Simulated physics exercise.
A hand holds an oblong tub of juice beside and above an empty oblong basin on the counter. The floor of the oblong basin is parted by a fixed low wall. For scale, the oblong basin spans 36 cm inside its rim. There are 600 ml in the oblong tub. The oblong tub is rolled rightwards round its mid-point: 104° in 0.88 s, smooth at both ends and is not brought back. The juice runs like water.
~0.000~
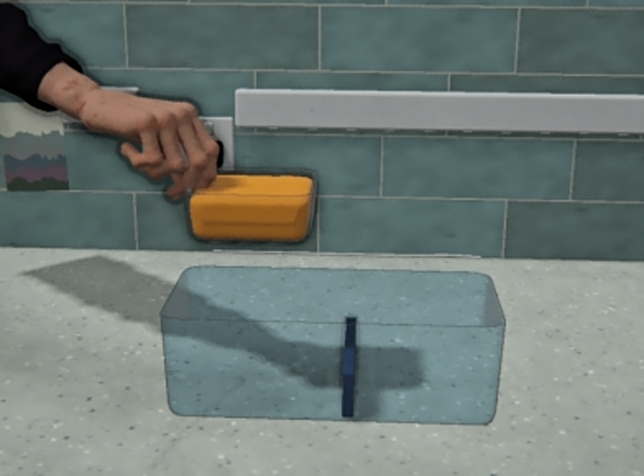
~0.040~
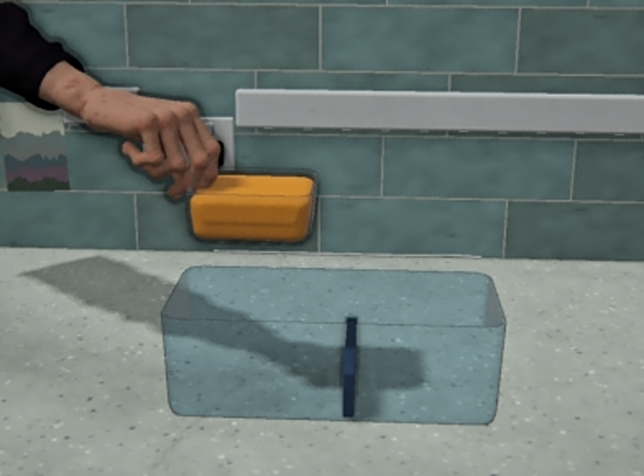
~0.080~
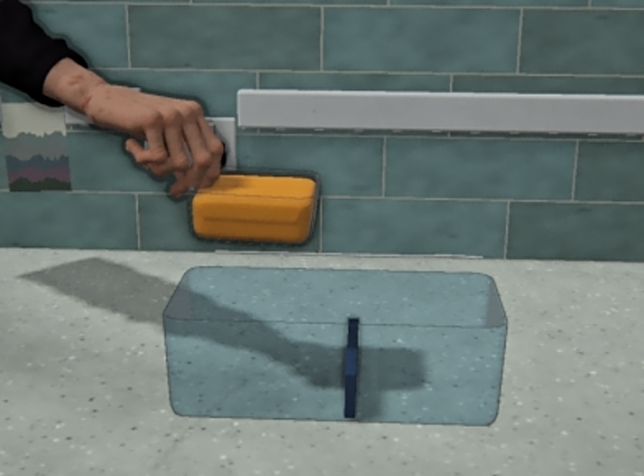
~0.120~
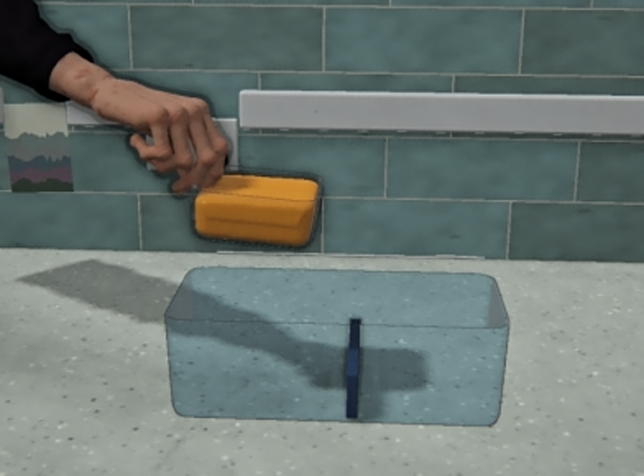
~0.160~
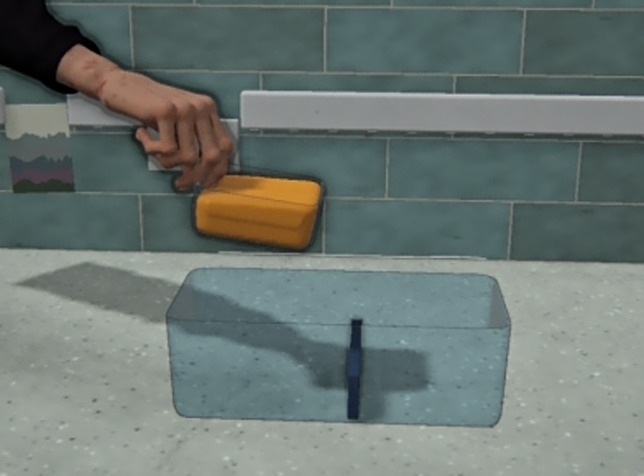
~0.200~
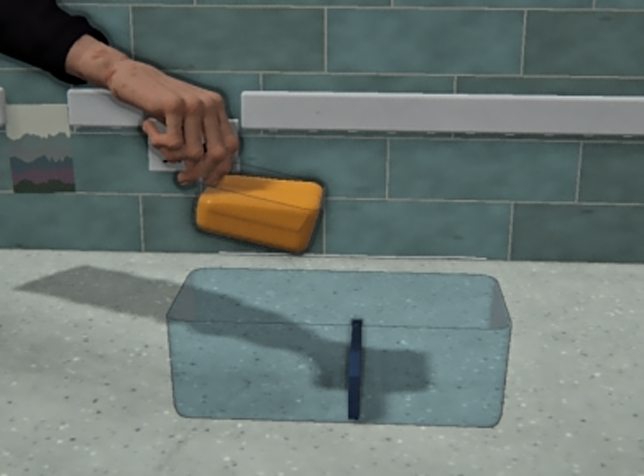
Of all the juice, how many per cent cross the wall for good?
Roughly 68 per cent is past the wall.
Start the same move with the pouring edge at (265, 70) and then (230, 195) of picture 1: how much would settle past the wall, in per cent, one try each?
In turn about 35 and 0 per cent.
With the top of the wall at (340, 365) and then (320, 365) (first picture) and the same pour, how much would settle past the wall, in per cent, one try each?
First 70, then 80 per cent.
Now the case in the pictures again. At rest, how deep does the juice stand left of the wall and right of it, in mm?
Some 6 mm on the left and 16 mm on the right.
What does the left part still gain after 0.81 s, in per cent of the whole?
About 7 per cent.
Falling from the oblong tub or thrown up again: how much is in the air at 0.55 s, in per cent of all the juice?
About 38 per cent.
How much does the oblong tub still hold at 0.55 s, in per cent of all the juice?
Near 28 in a hundred.
By 0.55 s the tilt is 73° and 29 per cent is still to pour, 3 is left of the wall and 30 right of it.
By 0.81 s the tilt is 103° and 4 per cent is still to pour, 25 is left of the wall and 68 right of it.
By 1.09 s the tilt is 104° and 0 per cent is still to pour, 32 is left of the wall and 68 right of it.
By 1.38 s the tilt is 104° and 0 per cent is still to pour, 32 is left of the wall and 68 right of it.
At rest 32 per cent lies left of the wall, 68 right of it and 0 outside.
